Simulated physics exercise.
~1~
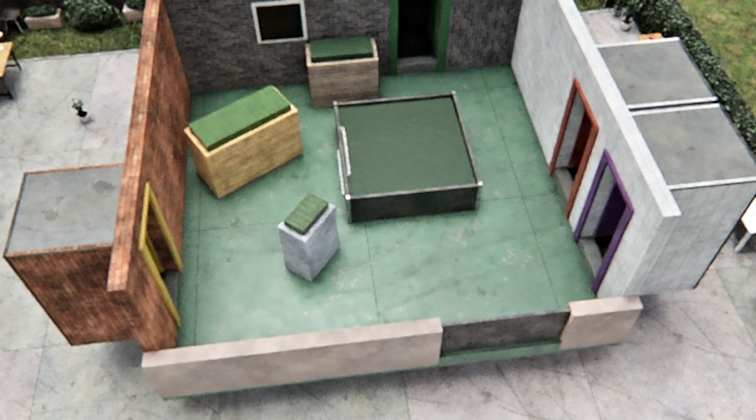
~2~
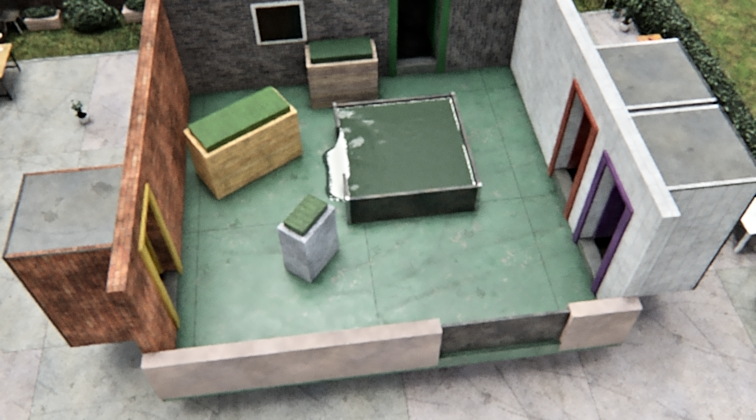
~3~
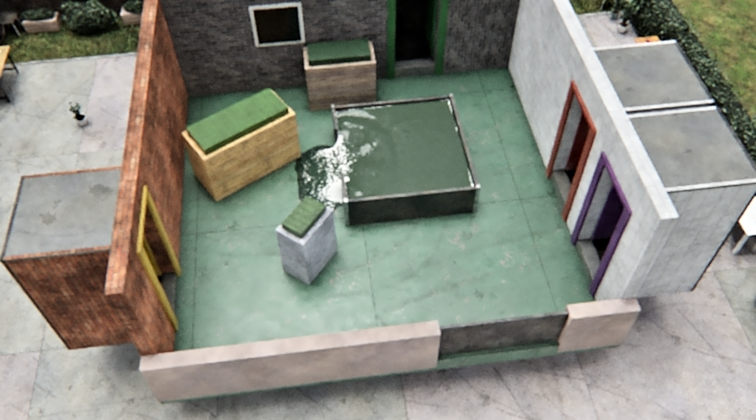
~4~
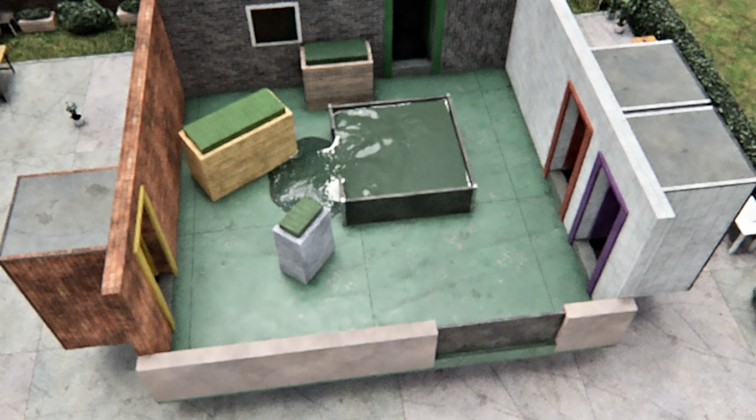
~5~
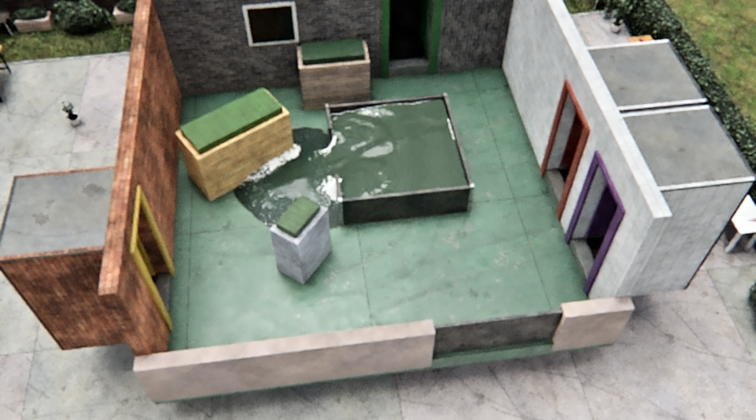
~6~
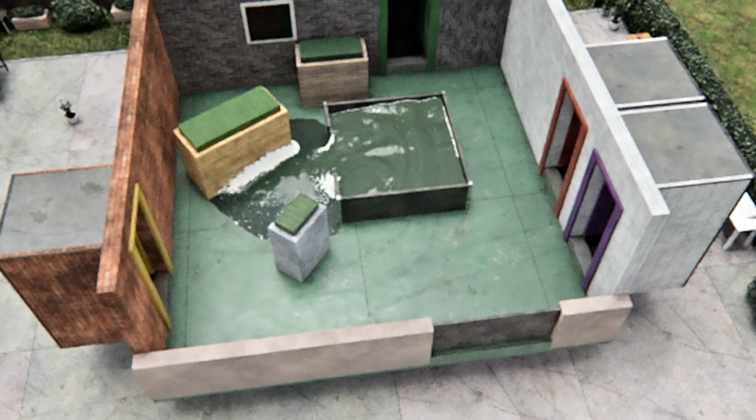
In a walled yard with a green floor, water burst from the left side of a dark square tank, then spread leftward across the paving to the yellow box and around the small grey one.
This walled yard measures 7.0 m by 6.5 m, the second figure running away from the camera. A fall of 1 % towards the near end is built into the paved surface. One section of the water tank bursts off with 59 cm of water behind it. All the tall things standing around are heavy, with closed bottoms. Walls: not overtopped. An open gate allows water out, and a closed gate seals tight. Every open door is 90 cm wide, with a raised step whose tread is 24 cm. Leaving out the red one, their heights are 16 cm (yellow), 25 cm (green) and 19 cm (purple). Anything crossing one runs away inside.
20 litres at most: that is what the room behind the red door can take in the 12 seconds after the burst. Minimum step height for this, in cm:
7 cm, roughly.
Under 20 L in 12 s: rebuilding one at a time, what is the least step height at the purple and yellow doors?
You'd want some 11.0 cm at purple and some 18 cm at yellow.
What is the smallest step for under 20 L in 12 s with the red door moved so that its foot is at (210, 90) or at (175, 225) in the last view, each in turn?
About 6.0 cm, then about 26 cm.
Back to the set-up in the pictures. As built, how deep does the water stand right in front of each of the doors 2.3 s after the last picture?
In cm: Yellow 21, green 0, purple 0, red 0.
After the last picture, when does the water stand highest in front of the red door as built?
Roughly 6.0 s.
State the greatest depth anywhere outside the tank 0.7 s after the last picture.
I'd estimate roughly 42 cm.
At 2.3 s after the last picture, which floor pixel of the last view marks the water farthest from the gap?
Close to pixel (166, 377).
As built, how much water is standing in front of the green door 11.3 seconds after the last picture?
About 7.0 centimetres deep.
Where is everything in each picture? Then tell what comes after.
In the first picture, the water tank at (404, 145) is whole and still, 59 cm deep; the red door at (571, 158) is dry.
In the second picture, water pours out at (344, 165) and has run 0.3 m, to (332, 196); about 8 cm deep outside, 59 cm at the back.
In the third picture, the front is at (299, 167), 0.8 m from the gap at (342, 169); 1.0 m2 of floor is wet, 59 cm left at the back.
In the fourth picture, the front is at (272, 177), 1.3 m from the gap at (339, 169); 1.9 m2 of floor is wet, 59 cm left at the back.
In the fifth picture, the gap is at (336, 168), the front 1.9 m out at (238, 189); the back of the water tank holds 59 cm.
In the sixth picture, water pours out at (334, 166) and has run 2.3 m, to (214, 197); about 6 cm deep outside, 58 cm at the back; 4.0 m in a straight line remain to the red door at (560, 157).
Then, 0.7 s after the last picture water covers 20 % of the floor, deepest (42 cm) near (288, 158); it has not reached the red door.
Then, 2.3 s after the last picture water covers 40 % of the floor, deepest (43 cm) near (166, 367); it has not reached the red door.
Then, 11.3 s after the last picture water covers 95 % of the floor, deepest (13 cm) near (166, 377); 8 cm at the red door, 0 litres in over its 24 cm step.
At the red door as built, the water peaked near 11 cm, 6.1 s after the last picture.
Run again over the same 12 s with other heights there, 31 litres in over 6 cm, 10 litres over 8 cm. The limit of 20 litres is kept from about 7 cm up.
